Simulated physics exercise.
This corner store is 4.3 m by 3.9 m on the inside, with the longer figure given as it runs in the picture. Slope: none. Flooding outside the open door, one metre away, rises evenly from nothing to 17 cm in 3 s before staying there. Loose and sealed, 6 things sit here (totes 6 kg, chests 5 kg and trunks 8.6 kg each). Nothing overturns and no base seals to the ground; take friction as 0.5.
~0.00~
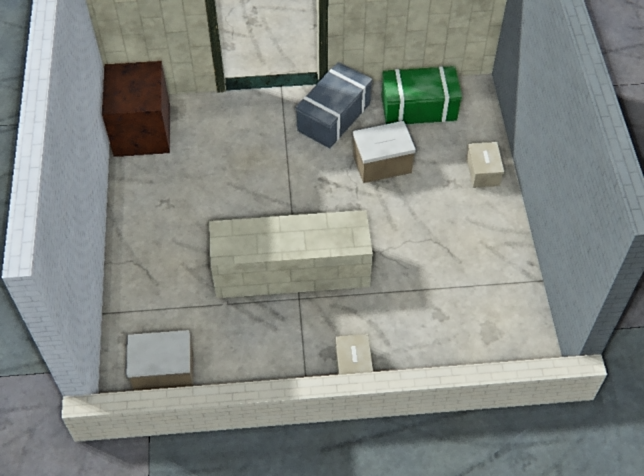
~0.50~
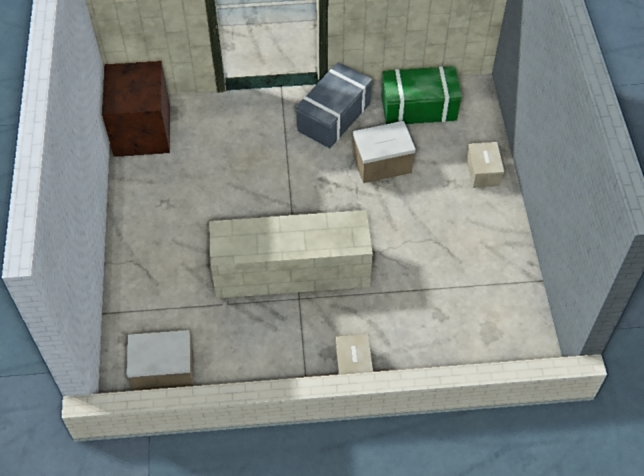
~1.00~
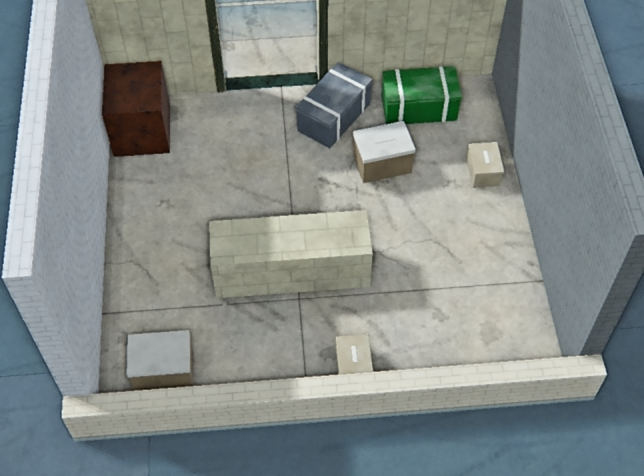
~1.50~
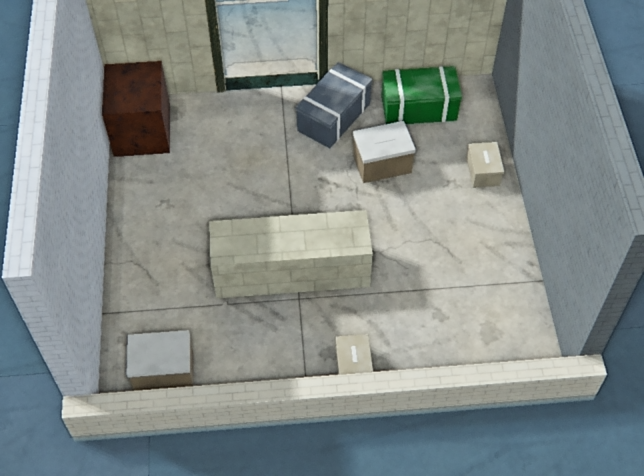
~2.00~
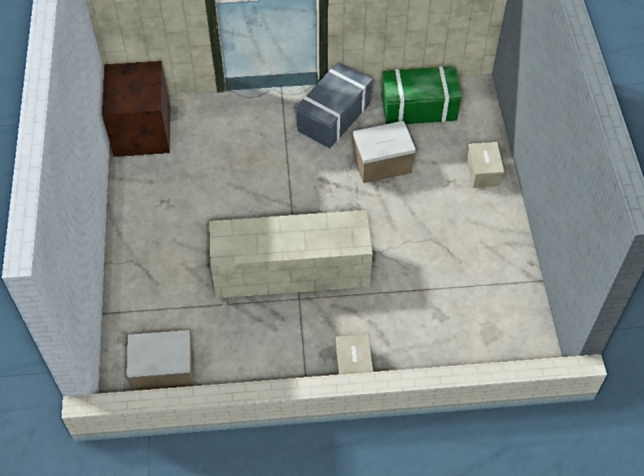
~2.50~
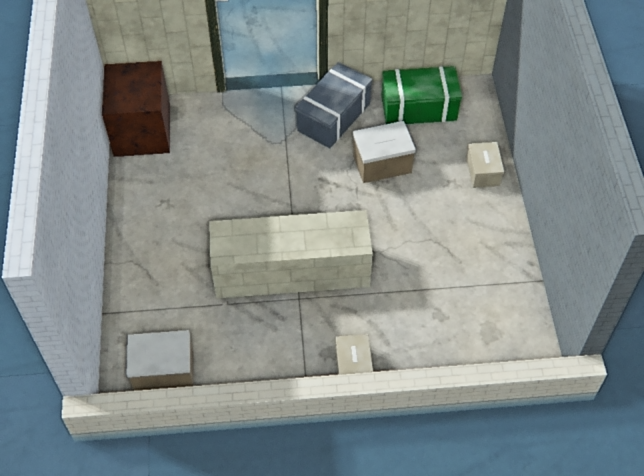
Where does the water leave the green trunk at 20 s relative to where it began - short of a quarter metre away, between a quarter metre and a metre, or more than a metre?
Between a quarter metre and a metre away.
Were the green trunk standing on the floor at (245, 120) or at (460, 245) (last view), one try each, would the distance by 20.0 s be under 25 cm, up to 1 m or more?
Taking them in order, it is swept well off and then it edges a short distance.
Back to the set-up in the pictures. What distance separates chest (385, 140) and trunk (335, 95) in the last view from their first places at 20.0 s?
The first is 80 cm from its start, the second 40 cm.
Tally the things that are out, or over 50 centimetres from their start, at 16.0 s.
Tally: 4.
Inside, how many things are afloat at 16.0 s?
Count: 6.
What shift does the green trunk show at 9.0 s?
I'd put it at around 0 cm.
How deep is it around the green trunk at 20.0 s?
Depth approx. 10 cm.
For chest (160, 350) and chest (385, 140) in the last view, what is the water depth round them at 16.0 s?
About 8 and 6 cm.
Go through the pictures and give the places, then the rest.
In the first frame, the green trunk at (422, 84) rests on the ground; 0.0 m2 under water; 0 of 6 have shifted.
In the second frame, the green trunk at (422, 84), on the bottom; water covers 0.0 m2; 0 of 6 have shifted.
In the third frame, the green trunk at (422, 84), on the bottom; water covers 0.0 m2; 0 of 6 have shifted.
In the fourth frame, the green trunk at (422, 84) rests on the ground; 0.0 m2 under water; 0 of 6 have shifted.
In the fifth frame, the green trunk at (422, 84) rests on the ground; water covers 0.0 m2; 0 of 6 have shifted.
In the sixth frame, the green trunk at (422, 84), on the bottom; 0.5 m2 under water; 0 of 6 have shifted.
After 4.0 s the green trunk is near (422, 83), 0.0 m from its start, aground; 0 afloat.
After 9.0 s the green trunk is near (422, 83), 0.0 m from its start, aground; 2 afloat.
After 16.0 s the green trunk is near (332, 106), 1.0 m from its start, afloat; 6 afloat.
After 20.0 s the green trunk is near (442, 125), 0.7 m from its start, afloat; 6 afloat.
